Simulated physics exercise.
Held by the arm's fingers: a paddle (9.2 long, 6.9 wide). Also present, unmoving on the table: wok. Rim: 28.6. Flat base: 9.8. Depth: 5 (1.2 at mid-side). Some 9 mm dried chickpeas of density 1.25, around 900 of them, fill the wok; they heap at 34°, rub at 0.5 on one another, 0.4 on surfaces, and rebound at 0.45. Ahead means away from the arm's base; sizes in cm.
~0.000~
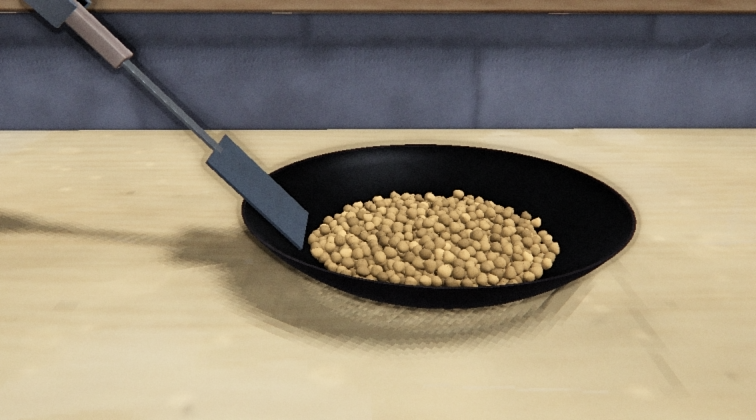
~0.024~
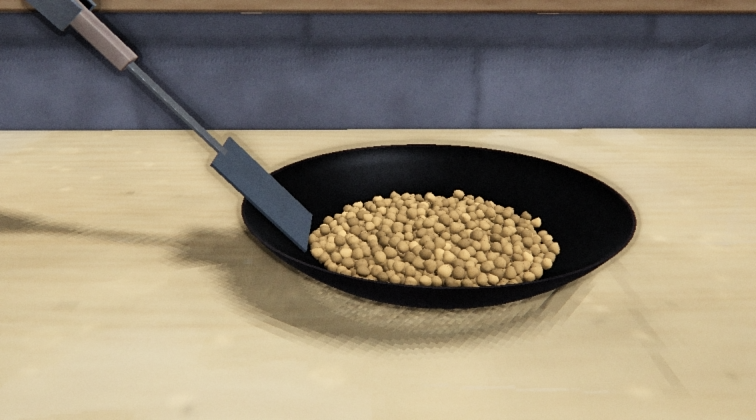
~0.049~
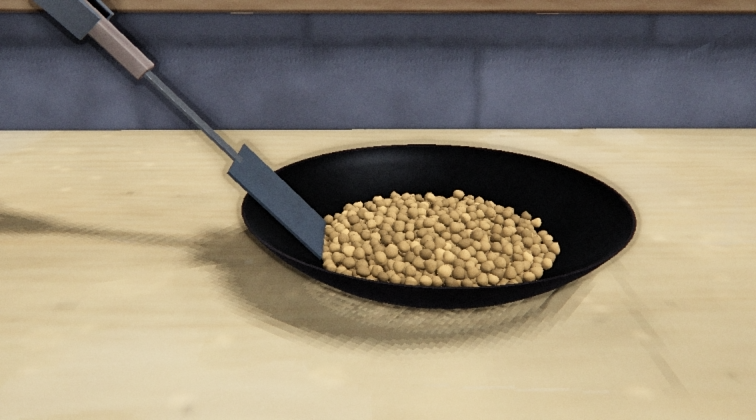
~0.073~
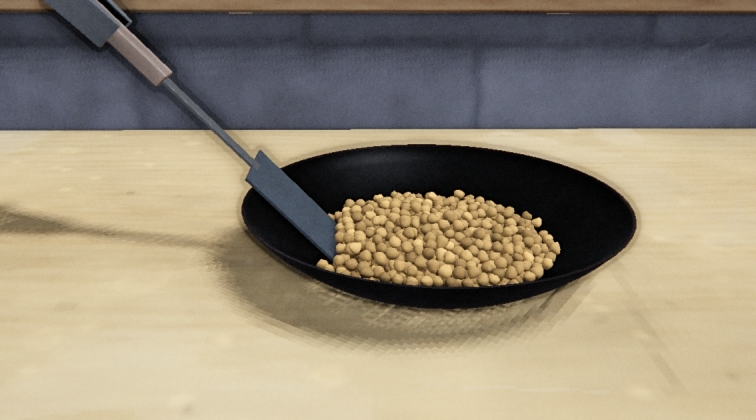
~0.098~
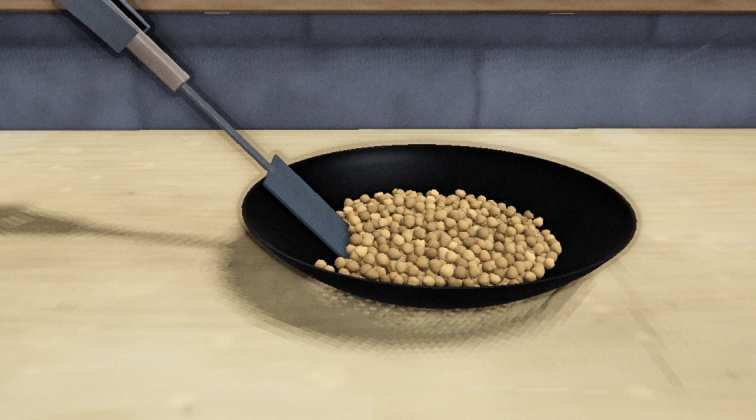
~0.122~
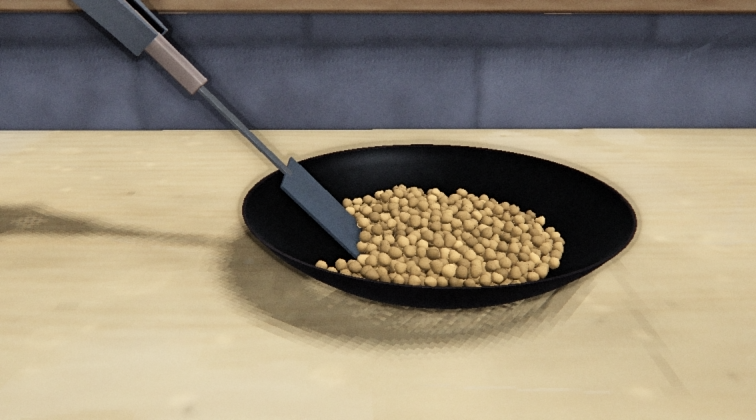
A gray paddle slides right into a heap of tan balls in a black wok.
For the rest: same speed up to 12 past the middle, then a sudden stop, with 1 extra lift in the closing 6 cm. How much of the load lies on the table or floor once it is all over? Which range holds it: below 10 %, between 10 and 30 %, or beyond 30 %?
The range between 10 and 30 %.
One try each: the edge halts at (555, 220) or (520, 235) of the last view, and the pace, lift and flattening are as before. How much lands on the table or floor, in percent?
Close to 5 and close to 0 per cent, respectively.
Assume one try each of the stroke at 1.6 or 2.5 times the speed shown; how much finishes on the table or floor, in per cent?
The two tries give roughly 30 and 35 in a hundred.
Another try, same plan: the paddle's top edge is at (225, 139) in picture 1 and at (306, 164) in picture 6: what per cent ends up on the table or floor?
It comes to something like 25 %, give or take.
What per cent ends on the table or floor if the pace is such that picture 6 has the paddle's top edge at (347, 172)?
Expect about 30 per cent there.
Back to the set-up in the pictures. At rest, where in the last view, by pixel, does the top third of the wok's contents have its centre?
At about (526, 235).
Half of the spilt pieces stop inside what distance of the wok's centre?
That distance comes to about 22 cm.
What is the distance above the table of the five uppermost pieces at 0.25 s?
4 cm.
After 0.25 s, sloping 47°, highest piece 5 above the table; 900 in the wok.
After 0.38 s, sloping 47°, highest piece 6 above the table; 900 in the wok.
After 0.65 s, sloping 47°, highest piece 6 above the table; 704 in the wok, 193 on the table or floor, 3 on the blade or in flight.
After 1.70 s, sloping 47°, highest piece 5 above the table; 702 in the wok, 198 on the table or floor.
In the end, 702 in the wok, 198 on the table or floor. That is 22 % on the table or floor.
